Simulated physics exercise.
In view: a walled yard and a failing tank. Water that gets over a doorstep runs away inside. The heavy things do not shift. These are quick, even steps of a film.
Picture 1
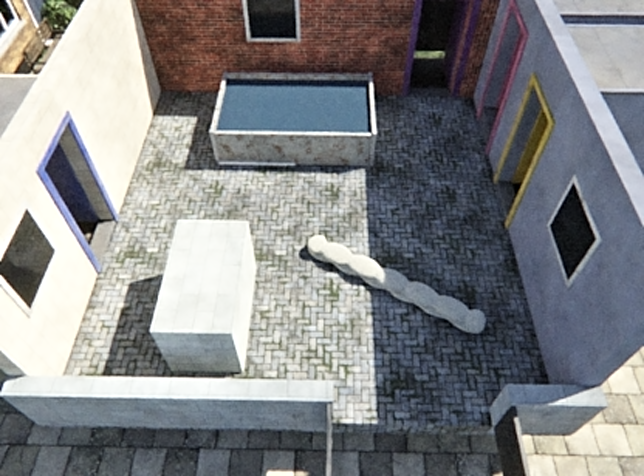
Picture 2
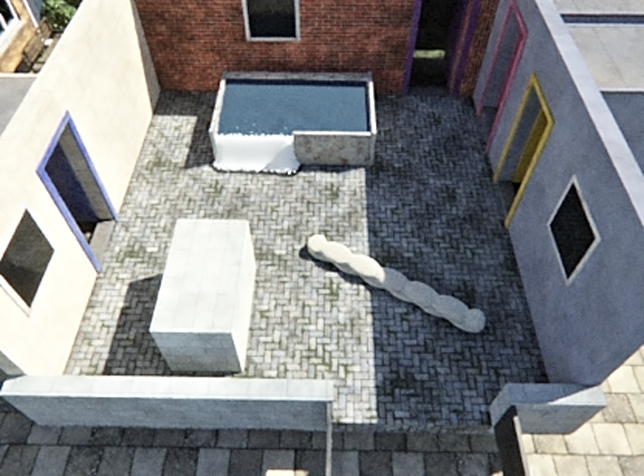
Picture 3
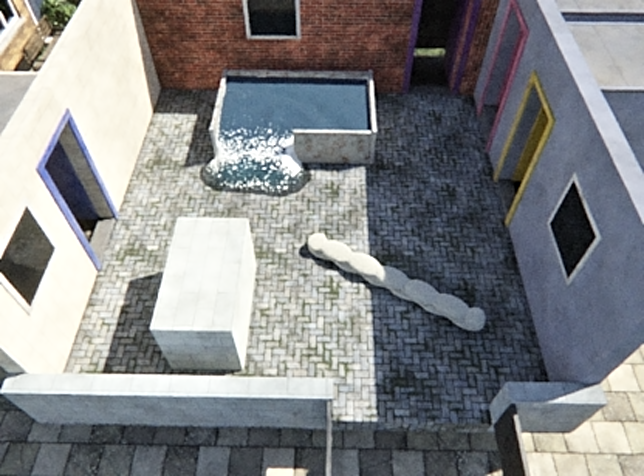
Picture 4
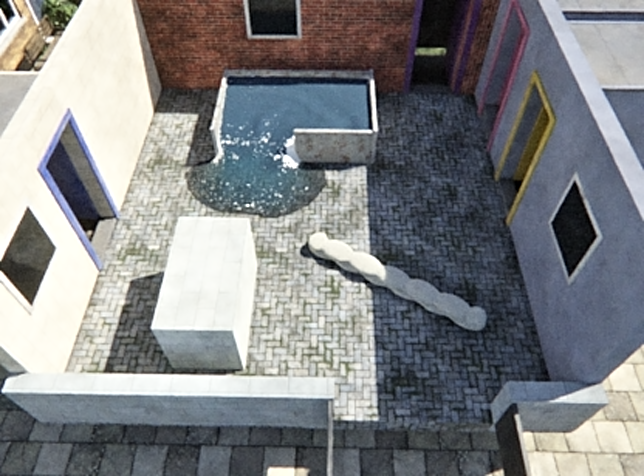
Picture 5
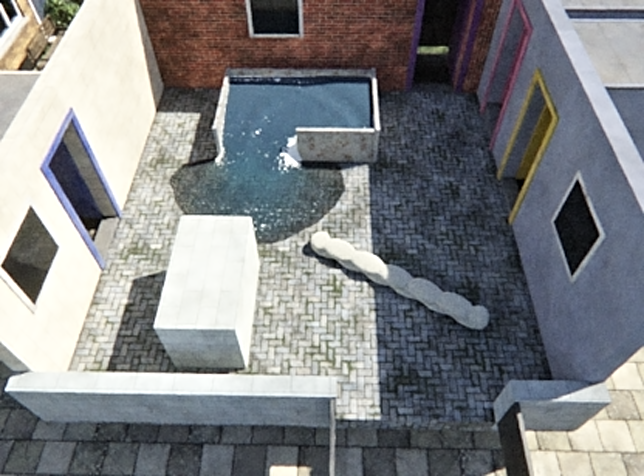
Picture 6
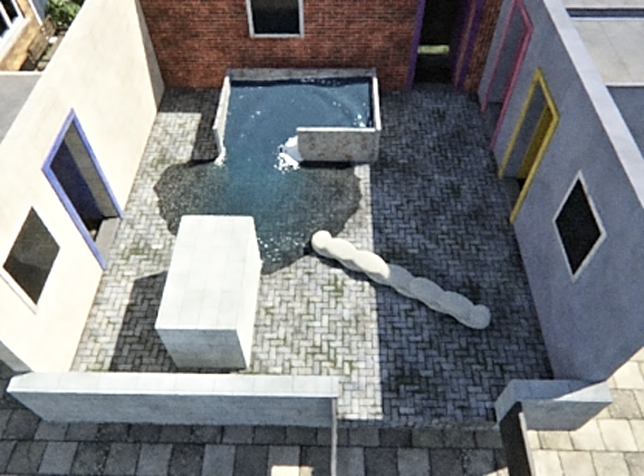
The video shows a walled yard where water bursts from the front left of a raised tank, then spreads across the paving in a widening dark pool, reaching a pale block and the near end of a lumpy, twisted white object.
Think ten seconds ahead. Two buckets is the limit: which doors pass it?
One by one: The yellow door admits no more than that; the blue door lets in a lot; the pink door admits no more than that; the purple door admits no more than that.
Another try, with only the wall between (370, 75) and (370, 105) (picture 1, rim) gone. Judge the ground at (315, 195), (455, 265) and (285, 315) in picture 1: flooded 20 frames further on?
One after the other: Free of water, covered, dry.
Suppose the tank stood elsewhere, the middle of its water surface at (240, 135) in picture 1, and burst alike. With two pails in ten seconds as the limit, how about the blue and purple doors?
Then: Blue door floods; purple door takes more.
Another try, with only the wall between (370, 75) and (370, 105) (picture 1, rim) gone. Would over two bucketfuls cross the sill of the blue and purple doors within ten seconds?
One by one: The blue one stays under, the purple one goes over.
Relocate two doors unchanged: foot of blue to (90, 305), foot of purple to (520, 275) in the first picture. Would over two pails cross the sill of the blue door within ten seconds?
In short: The blue one lets more in.
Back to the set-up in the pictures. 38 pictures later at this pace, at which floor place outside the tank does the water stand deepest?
Close to (548, 376).
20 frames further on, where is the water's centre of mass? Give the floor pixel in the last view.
Roughly at (266, 212).
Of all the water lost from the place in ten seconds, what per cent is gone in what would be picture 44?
Near 60 in a hundred.
A moment on, water covers 30 % of the floor; the yellow door not reached, the blue door wet at the sill, nothing in, the pink door not reached, the purple door not reached.
Next, water covers 45 % of the floor; the yellow door not reached, the blue door under two buckets in, the pink door not reached, the purple door not reached.
Then, water covers 55 % of the floor; the yellow door not reached, the blue door far over two buckets in, the pink door not reached, the purple door not reached.
Later, water covers 65 % of the floor; the yellow door wet at the sill, nothing in, the blue door far over two buckets in, the pink door not reached, the purple door not reached.
In the end, water covers 95 % of the floor; the yellow door wet at the sill, nothing in, the blue door far over two buckets in, the pink door wet at the sill, nothing in, the purple door under two buckets in.
